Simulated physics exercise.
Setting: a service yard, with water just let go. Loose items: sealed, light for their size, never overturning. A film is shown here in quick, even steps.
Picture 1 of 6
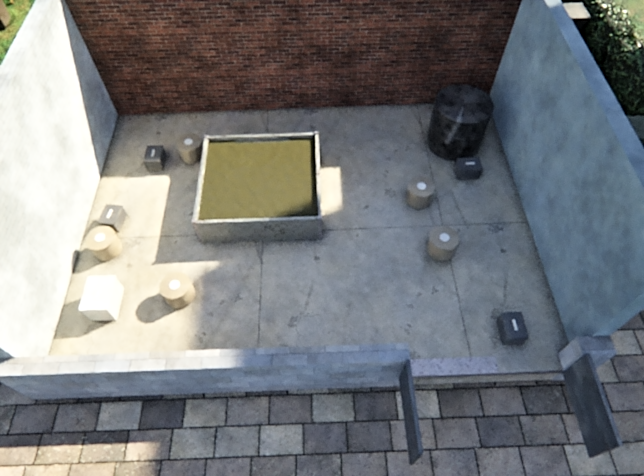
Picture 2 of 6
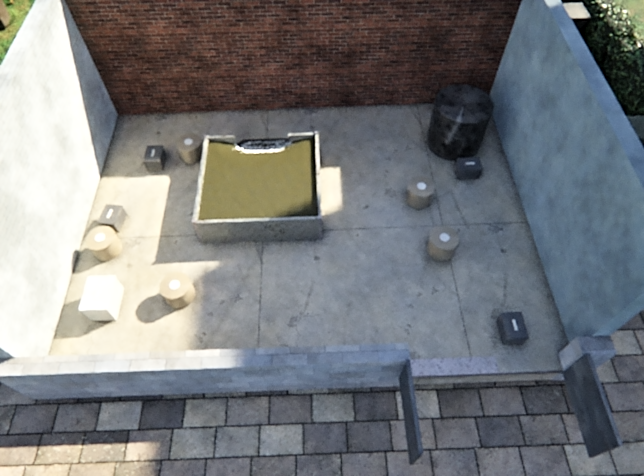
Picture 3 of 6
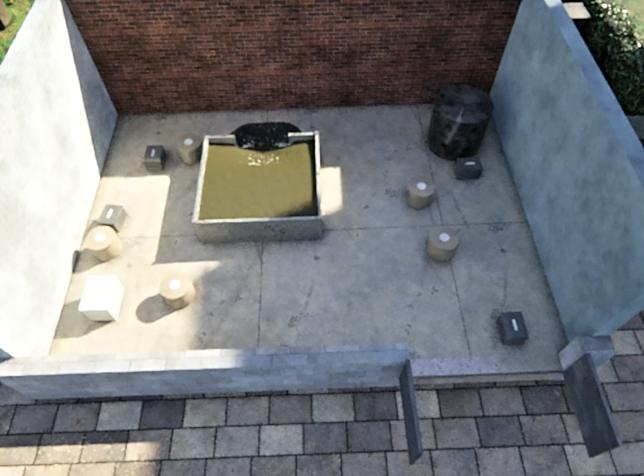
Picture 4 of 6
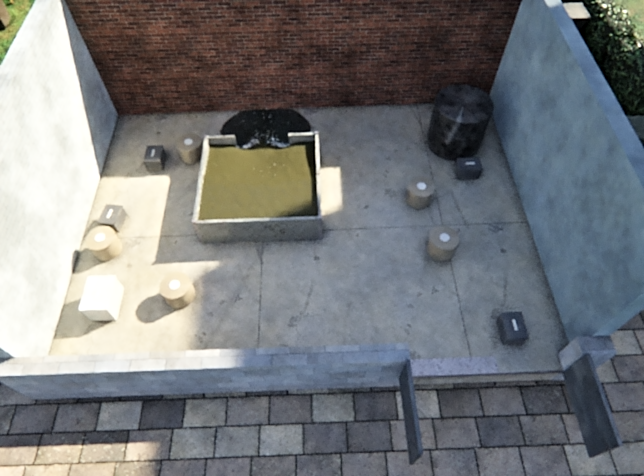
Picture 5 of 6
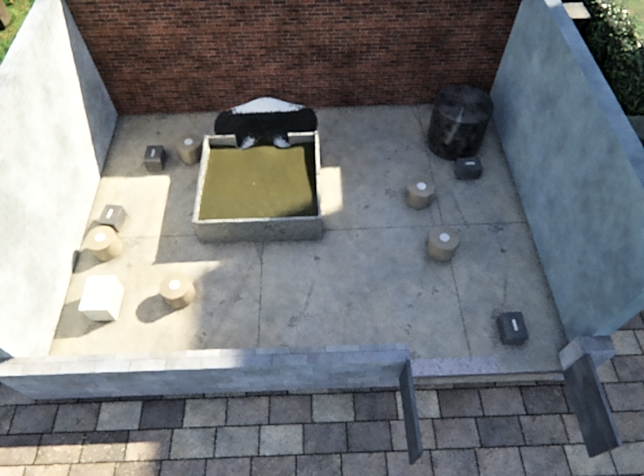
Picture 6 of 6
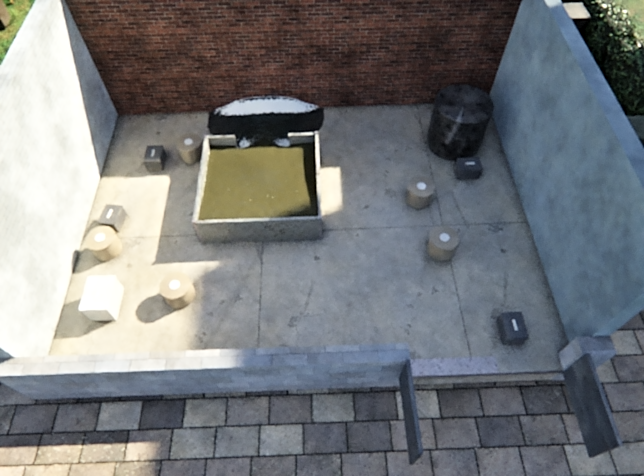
The clip opens on a walled yard with a square basin of murky yellow-green water near a brick wall. Water breaks over the basin's back edge, pours out behind it in a dark, rounded sheet, then widens with a pale, frothy band along its far side, while the scattered blocks and drums stay still.
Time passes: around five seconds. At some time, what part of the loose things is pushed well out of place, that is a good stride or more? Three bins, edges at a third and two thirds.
Band-wise it's the bottom band, under a third.
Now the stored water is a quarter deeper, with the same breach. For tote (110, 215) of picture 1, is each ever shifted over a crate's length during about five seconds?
Well, as it turns out: Made it that far.
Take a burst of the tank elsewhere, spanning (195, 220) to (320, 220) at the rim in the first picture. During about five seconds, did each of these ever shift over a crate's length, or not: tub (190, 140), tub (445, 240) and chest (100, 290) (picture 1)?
In turn: Stayed within it, stayed within it, moved that far.
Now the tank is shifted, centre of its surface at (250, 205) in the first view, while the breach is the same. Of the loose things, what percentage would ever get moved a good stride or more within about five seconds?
My guess is about 0 percent of them.
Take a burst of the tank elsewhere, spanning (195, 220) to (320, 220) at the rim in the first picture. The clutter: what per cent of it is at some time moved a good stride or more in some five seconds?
I'd put it around 50 percent.
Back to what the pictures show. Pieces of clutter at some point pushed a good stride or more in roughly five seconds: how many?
Total: 0.
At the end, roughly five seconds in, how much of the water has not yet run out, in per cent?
By my count, 100 per cent.
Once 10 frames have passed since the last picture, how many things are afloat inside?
I make it 0 of them.
A moment on, 0 of 10 are well off their spots; 0 afloat.
Next, 0 of 10 are well off their spots; 0 afloat.
Later, 0 of 10 are well off their spots; 0 afloat.
In the end, 0 of 10 are well off their spots, and 0 have been at some point; 0 afloat.
